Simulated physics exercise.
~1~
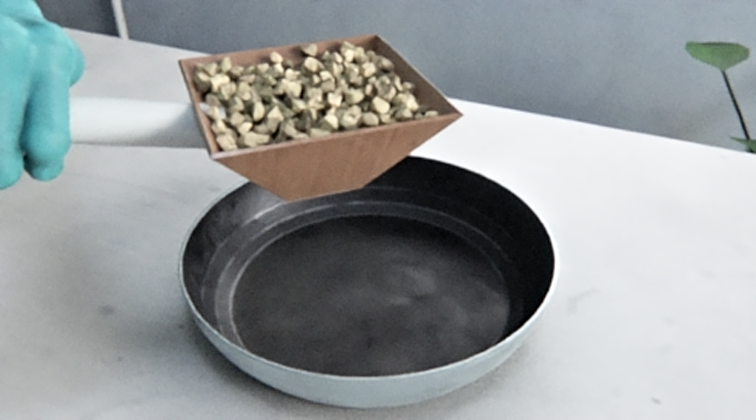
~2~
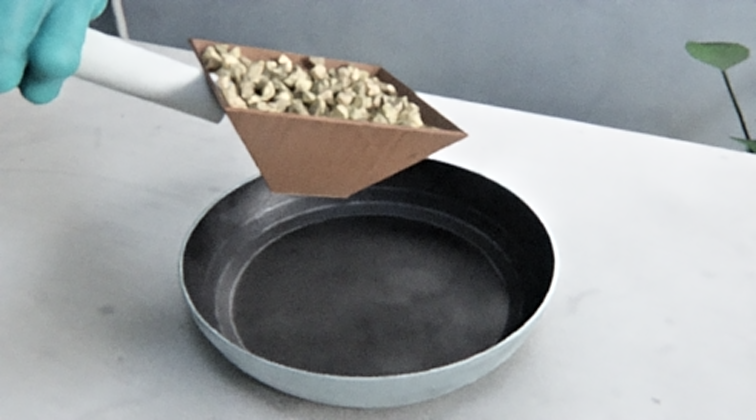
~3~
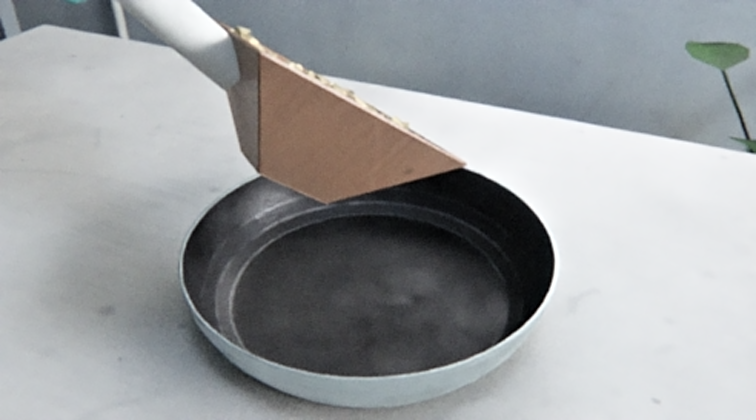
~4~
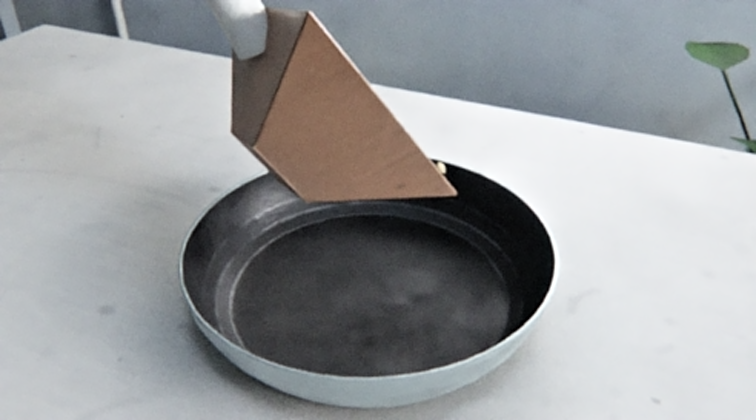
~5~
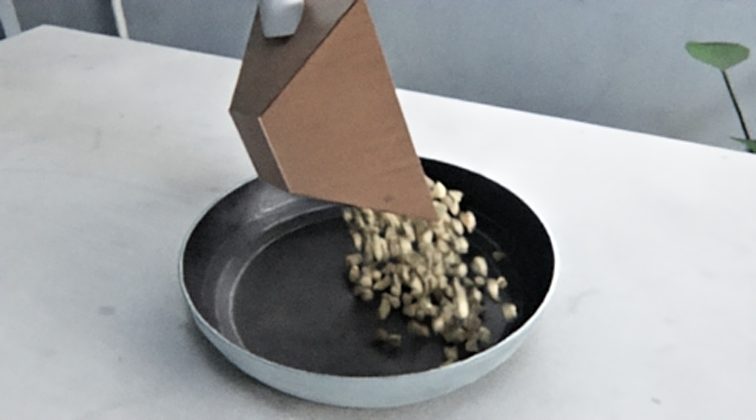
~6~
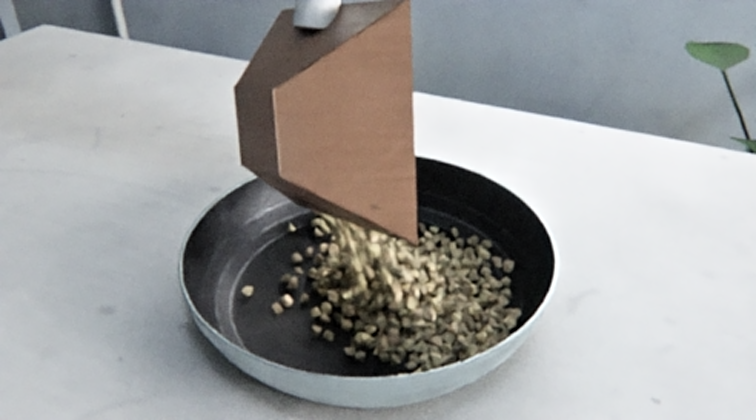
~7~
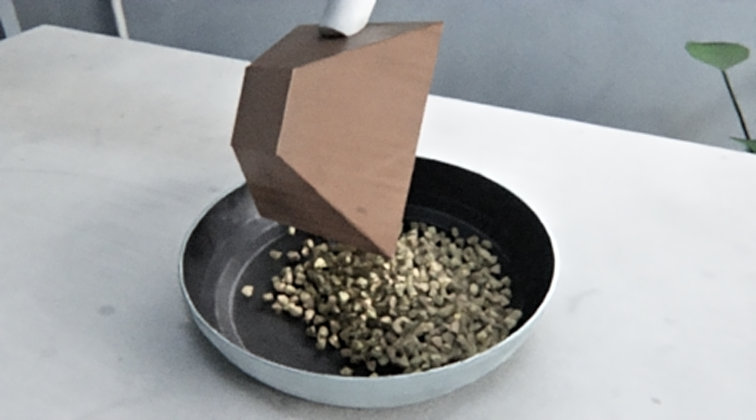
A wooden scoop tips steadily over a dark pan until its pale pellets pour into a heap.
